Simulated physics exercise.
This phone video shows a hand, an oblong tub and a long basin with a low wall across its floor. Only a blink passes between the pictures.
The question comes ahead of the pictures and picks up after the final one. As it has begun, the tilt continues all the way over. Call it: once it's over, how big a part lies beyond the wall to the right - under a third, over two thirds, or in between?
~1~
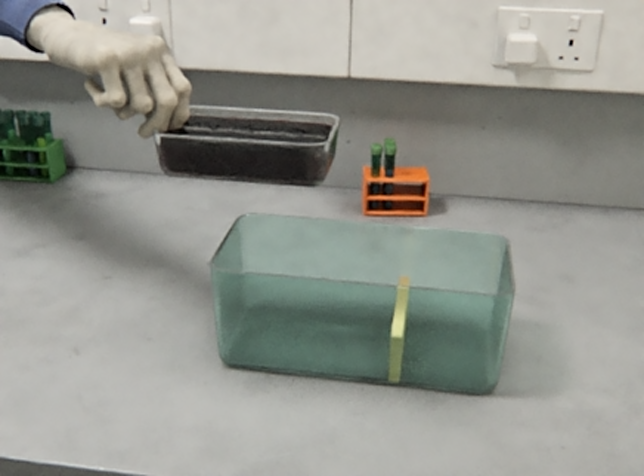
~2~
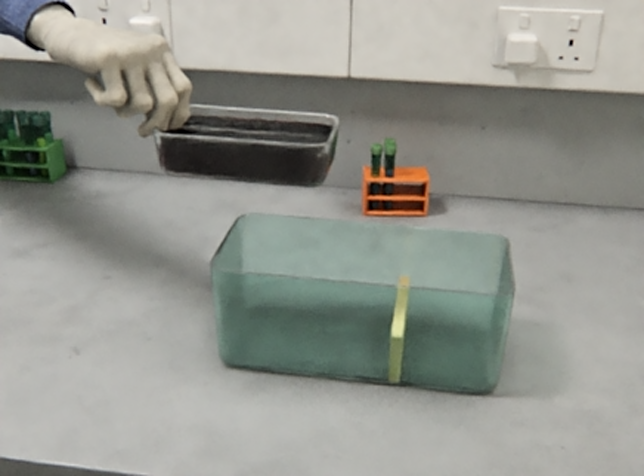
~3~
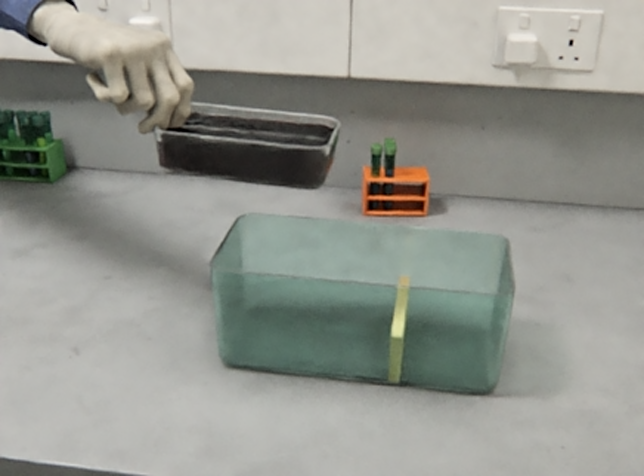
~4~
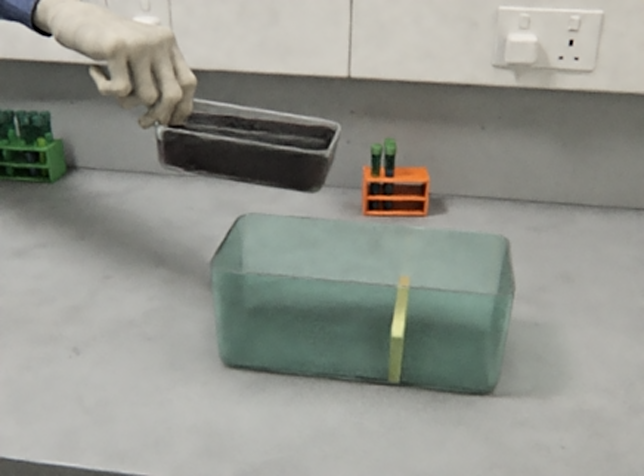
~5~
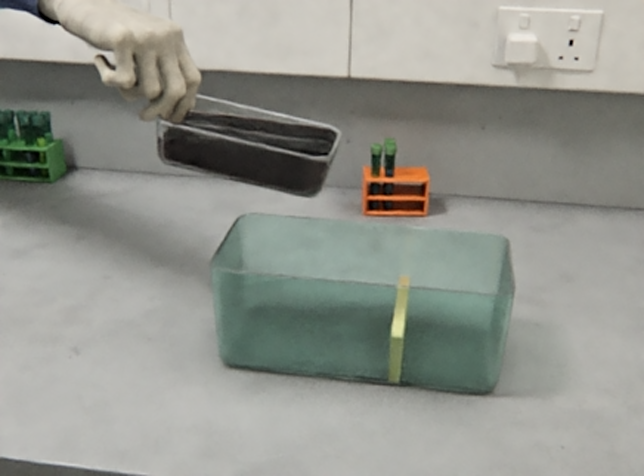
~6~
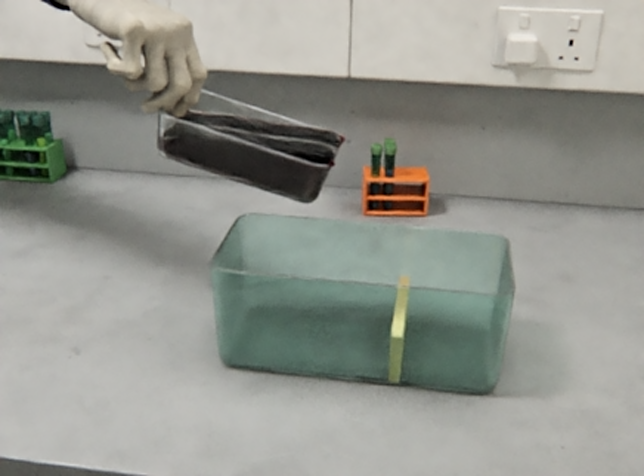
Under a third.
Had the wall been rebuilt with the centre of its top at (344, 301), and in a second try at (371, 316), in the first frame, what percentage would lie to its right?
The first placement gives around 80 percent, the second 65 percent.
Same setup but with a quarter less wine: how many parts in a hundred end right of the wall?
5 per cent.
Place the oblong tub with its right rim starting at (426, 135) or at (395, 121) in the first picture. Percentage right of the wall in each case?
About 75 % the first time, about 75 % the second.
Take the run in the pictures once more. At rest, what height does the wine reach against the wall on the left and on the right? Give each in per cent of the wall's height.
30 % left, 20 % right.
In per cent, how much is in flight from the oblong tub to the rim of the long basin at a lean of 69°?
20 %.
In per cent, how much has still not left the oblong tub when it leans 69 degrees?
About 10 per cent.
A moment on, the oblong tub is tipped part way and 10 per cent is still to pour, 47 is left of the wall and 21 right of it.
Next, the oblong tub is tipped right over and 1 per cent is still to pour, 68 is left of the wall and 22 right of it.
Then the oblong tub is tipped right over and 0 per cent is still to pour, 71 is left of the wall and 23 right of it.
Later the oblong tub is tipped right over and 0 per cent is still to pour, 71 is left of the wall and 23 right of it.
At rest 71 per cent lies left of the wall, 22 right of it and 6 outside.
